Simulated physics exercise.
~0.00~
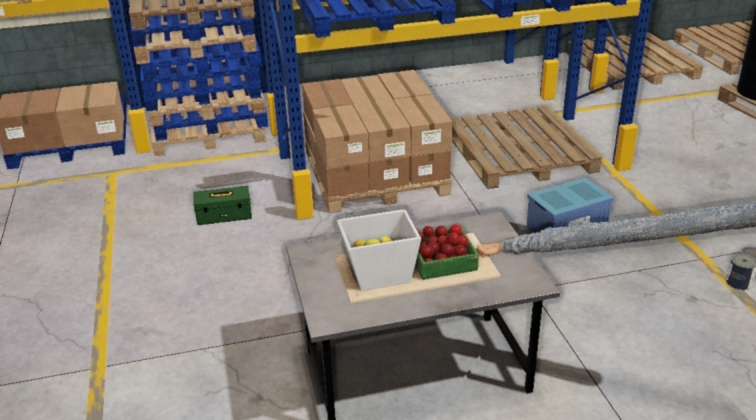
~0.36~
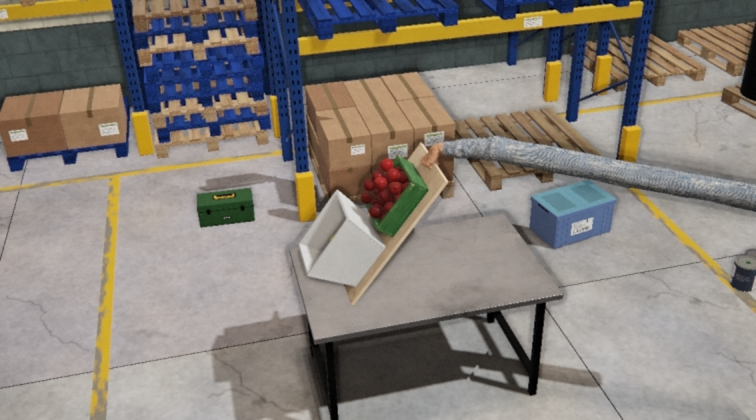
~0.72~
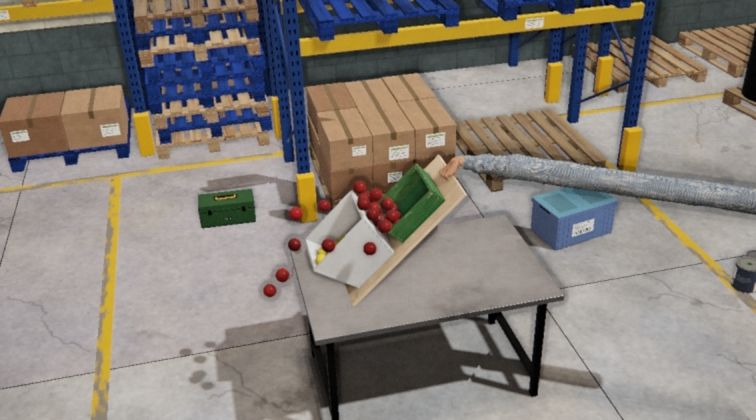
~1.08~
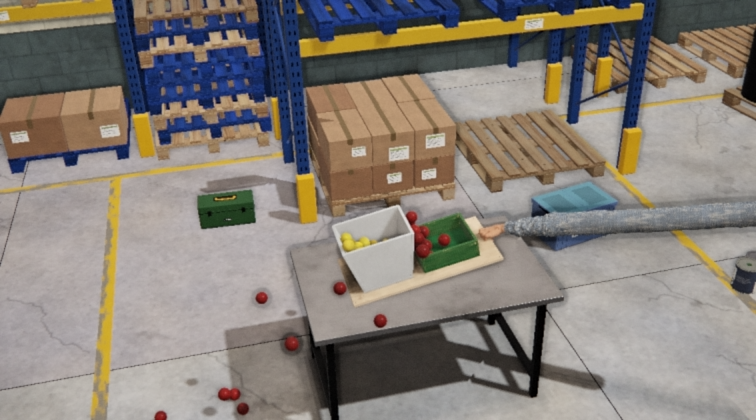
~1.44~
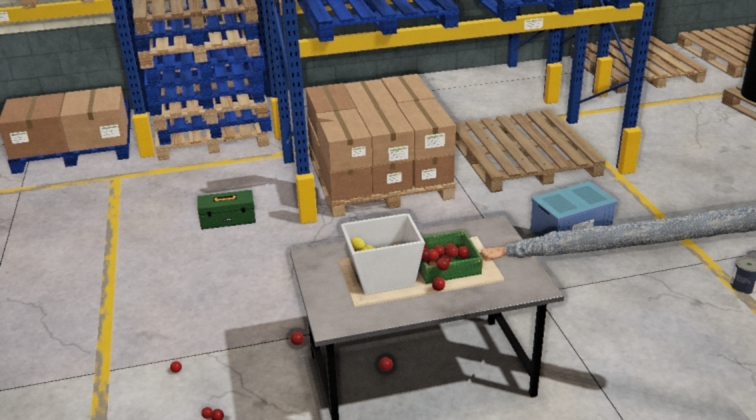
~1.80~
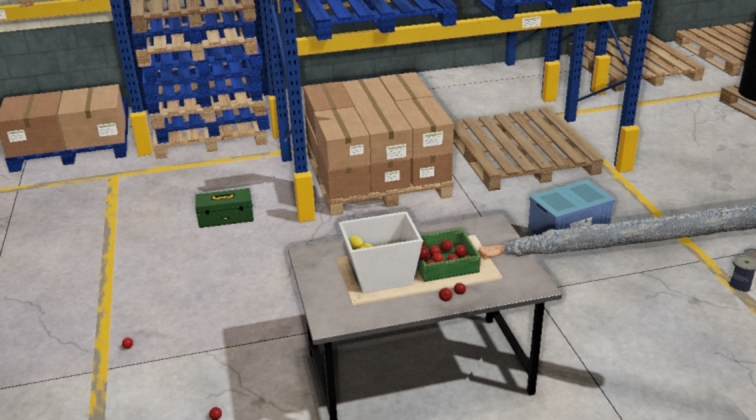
In a warehouse, a grey arm tips a board leftward, spilling red apples from a green container, then lowers it flat again.
